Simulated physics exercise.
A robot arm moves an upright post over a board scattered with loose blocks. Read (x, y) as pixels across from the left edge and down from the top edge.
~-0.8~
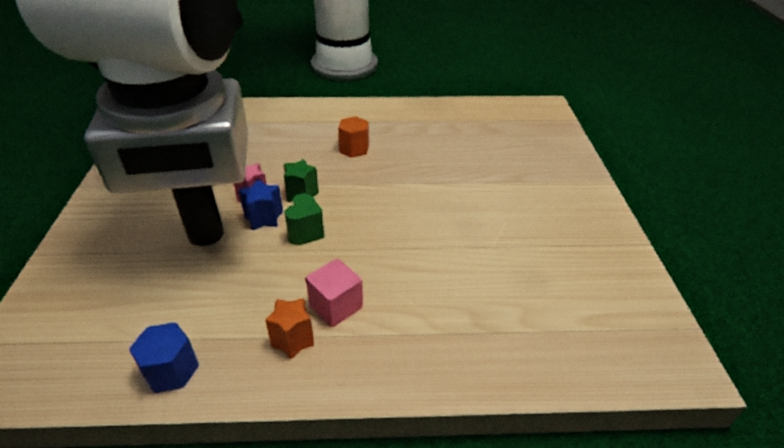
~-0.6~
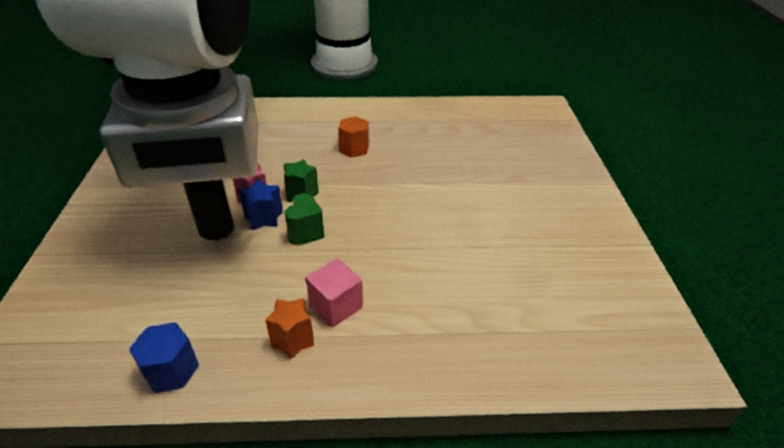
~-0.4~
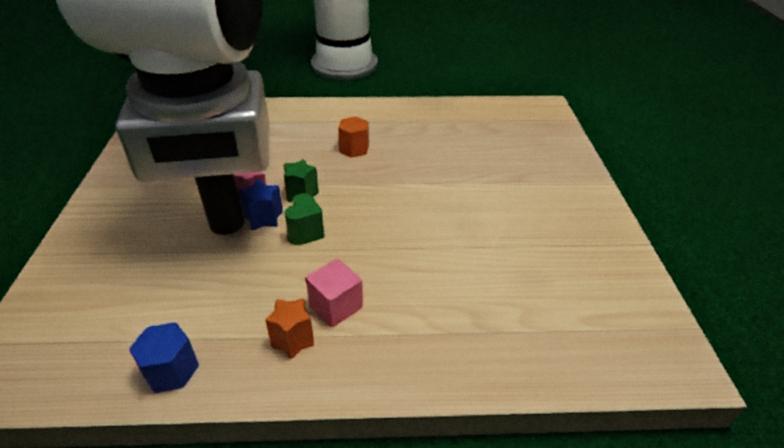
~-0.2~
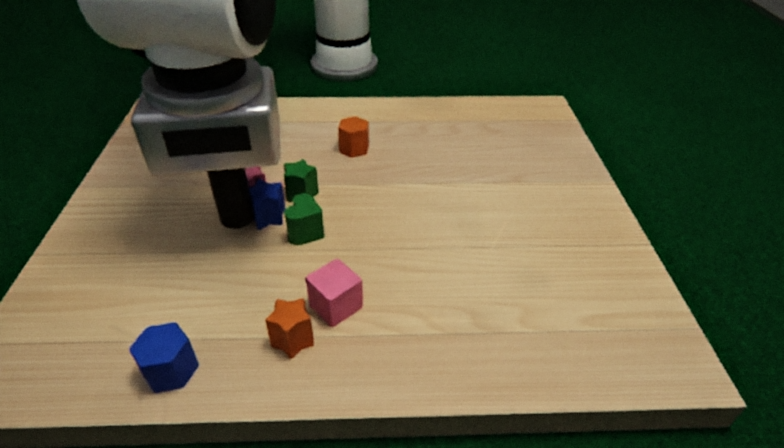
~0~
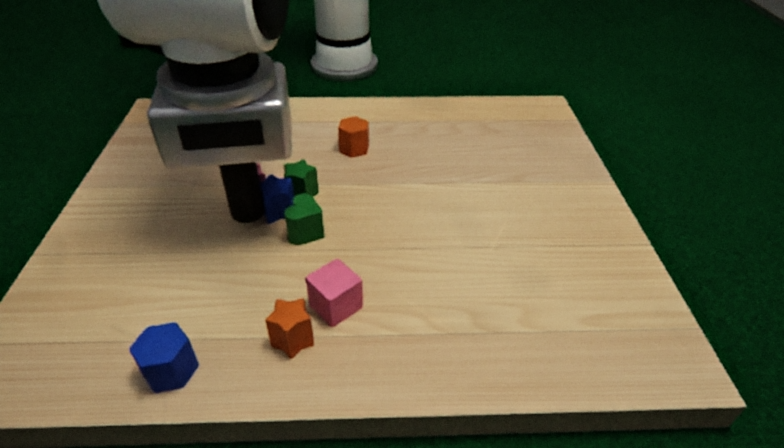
The clip opens on a robot arm holding a dark upright post over a wooden board scattered with colourful blocks, left of a small cluster. The post glides a short way right and slightly away from the viewer, meets the blue star and nudges it toward the green blocks, partly hiding the pink one behind.
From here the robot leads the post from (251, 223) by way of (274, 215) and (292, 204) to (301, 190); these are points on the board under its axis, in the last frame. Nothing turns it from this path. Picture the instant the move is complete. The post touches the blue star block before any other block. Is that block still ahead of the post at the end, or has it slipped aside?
Fallen away.
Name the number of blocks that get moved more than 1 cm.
Two blocks move more than 1 cm.
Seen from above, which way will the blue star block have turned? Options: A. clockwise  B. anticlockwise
The correct letter is A.
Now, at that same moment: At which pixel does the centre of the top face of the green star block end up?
Near (338, 146).
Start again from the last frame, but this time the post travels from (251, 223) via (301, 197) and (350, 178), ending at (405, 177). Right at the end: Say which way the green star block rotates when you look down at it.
If we look at it from overhead, the green star block pivots counter-clockwise.
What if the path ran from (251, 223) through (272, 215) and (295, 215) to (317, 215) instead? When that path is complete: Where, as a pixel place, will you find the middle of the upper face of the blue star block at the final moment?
By then it is at (329, 171).
The first path, step by step. Halfway along, post (283, 199); blue star block (308, 172); green star block (320, 156), turned 25° anticlockwise.
At the end, post (299, 179); pink star block not moved; blue star block (326, 163), turned 35° clockwise; green star block (338, 146), turned 65° anticlockwise.
